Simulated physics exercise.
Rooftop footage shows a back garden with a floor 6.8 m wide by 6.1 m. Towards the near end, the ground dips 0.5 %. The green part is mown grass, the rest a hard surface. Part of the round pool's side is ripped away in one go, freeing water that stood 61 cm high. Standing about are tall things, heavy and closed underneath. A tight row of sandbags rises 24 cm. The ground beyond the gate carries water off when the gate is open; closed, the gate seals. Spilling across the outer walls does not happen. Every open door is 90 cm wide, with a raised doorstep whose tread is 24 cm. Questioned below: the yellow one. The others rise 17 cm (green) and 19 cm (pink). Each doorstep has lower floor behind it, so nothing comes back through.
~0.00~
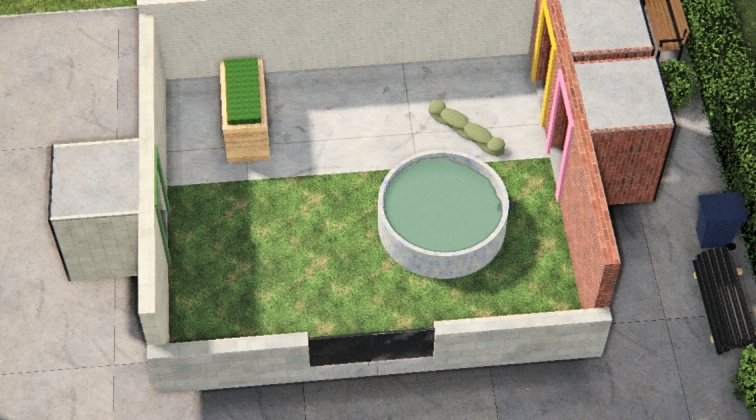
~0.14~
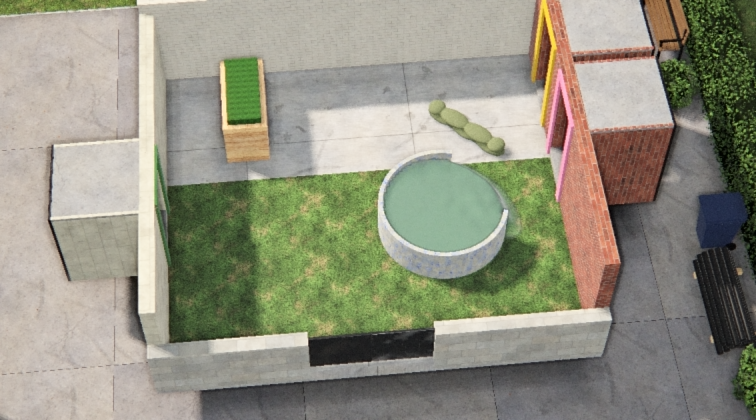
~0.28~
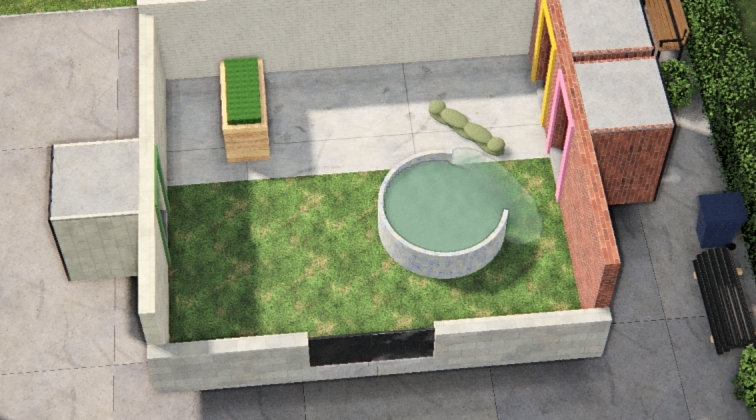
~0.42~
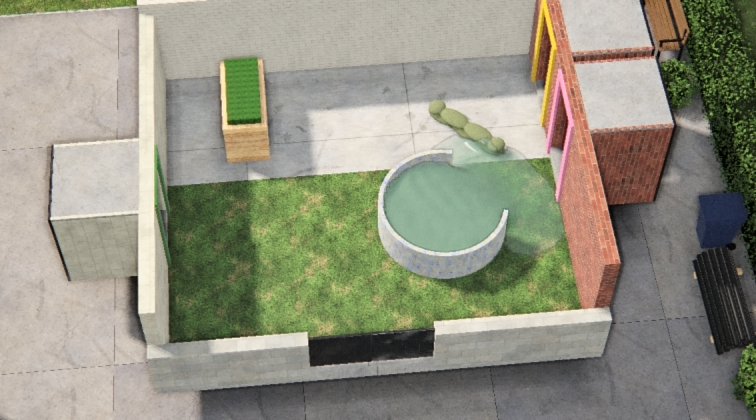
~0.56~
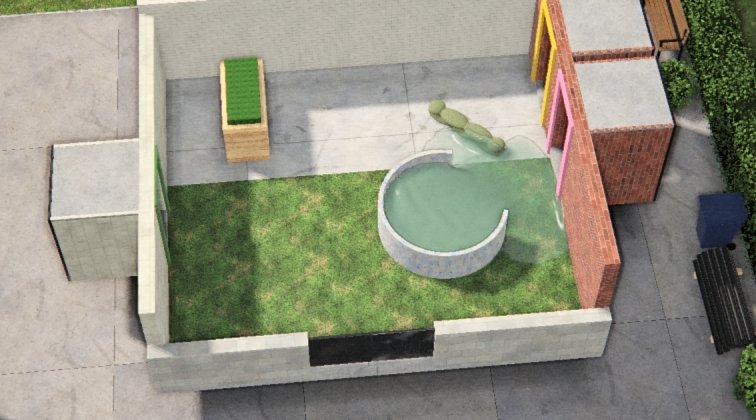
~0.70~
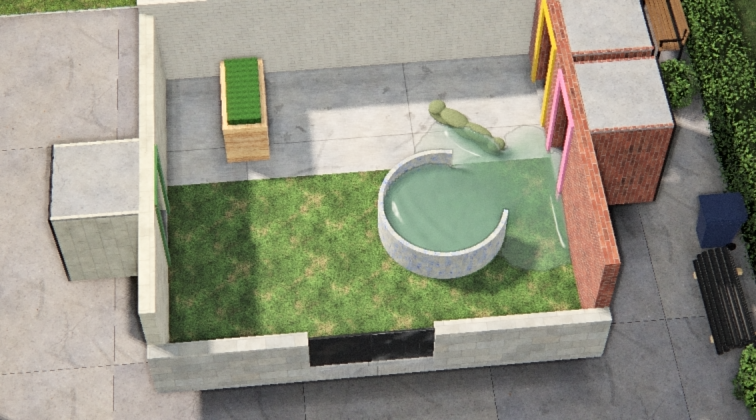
The clip opens on a walled garden from above, its round pool full and still on the grass. Part of the pool's right side disappears, and water pours out through the gap, spreading over the grass and paving toward the brick wall, around the green rounded shapes and near the pink doorway.
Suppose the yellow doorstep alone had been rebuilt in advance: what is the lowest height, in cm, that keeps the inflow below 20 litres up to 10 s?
About 7.5 cm.
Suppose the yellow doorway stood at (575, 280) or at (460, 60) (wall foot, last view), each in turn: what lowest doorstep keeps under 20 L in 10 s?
In turn: Roughly 5.5 cm, roughly 12.0 cm.
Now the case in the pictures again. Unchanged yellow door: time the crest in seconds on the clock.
The level tops out around 1.8 s.
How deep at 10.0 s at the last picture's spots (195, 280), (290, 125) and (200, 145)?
Depths in order: 4 / 6 / 2 cm.
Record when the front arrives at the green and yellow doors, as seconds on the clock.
Arrival times - green 7.5 seconds, yellow 1.0 seconds.
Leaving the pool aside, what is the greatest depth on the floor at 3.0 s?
It gets to close to 24 centimetres there.
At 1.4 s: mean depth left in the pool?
It averages close to 33 centimetres.
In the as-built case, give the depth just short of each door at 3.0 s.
Depth at green 0 cm, at pink 20 cm, at yellow 9 cm.
After 1.4 s water covers 20 % of the floor, deepest (38 cm) near (547, 176); 10 cm at the yellow door, 0 litres in over its 8 cm doorstep.
After 3.0 s water covers 45 % of the floor, deepest (24 cm) near (515, 68); 9 cm at the yellow door, 9 litres in over its 8 cm doorstep.
After 10.0 s water covers 95 % of the floor, deepest (6 cm) near (492, 343); 5 cm at the yellow door, 16 litres in over its 8 cm doorstep.
At the yellow door as built, the water arrived by 1.1 s and peaked near 12 cm at 1.8 s.
Run again over the same 10 s with other heights there, 24 litres in over 7 cm, 9 litres over 9.5 cm. The limit of 20 litres is kept from about 7.5 cm up.
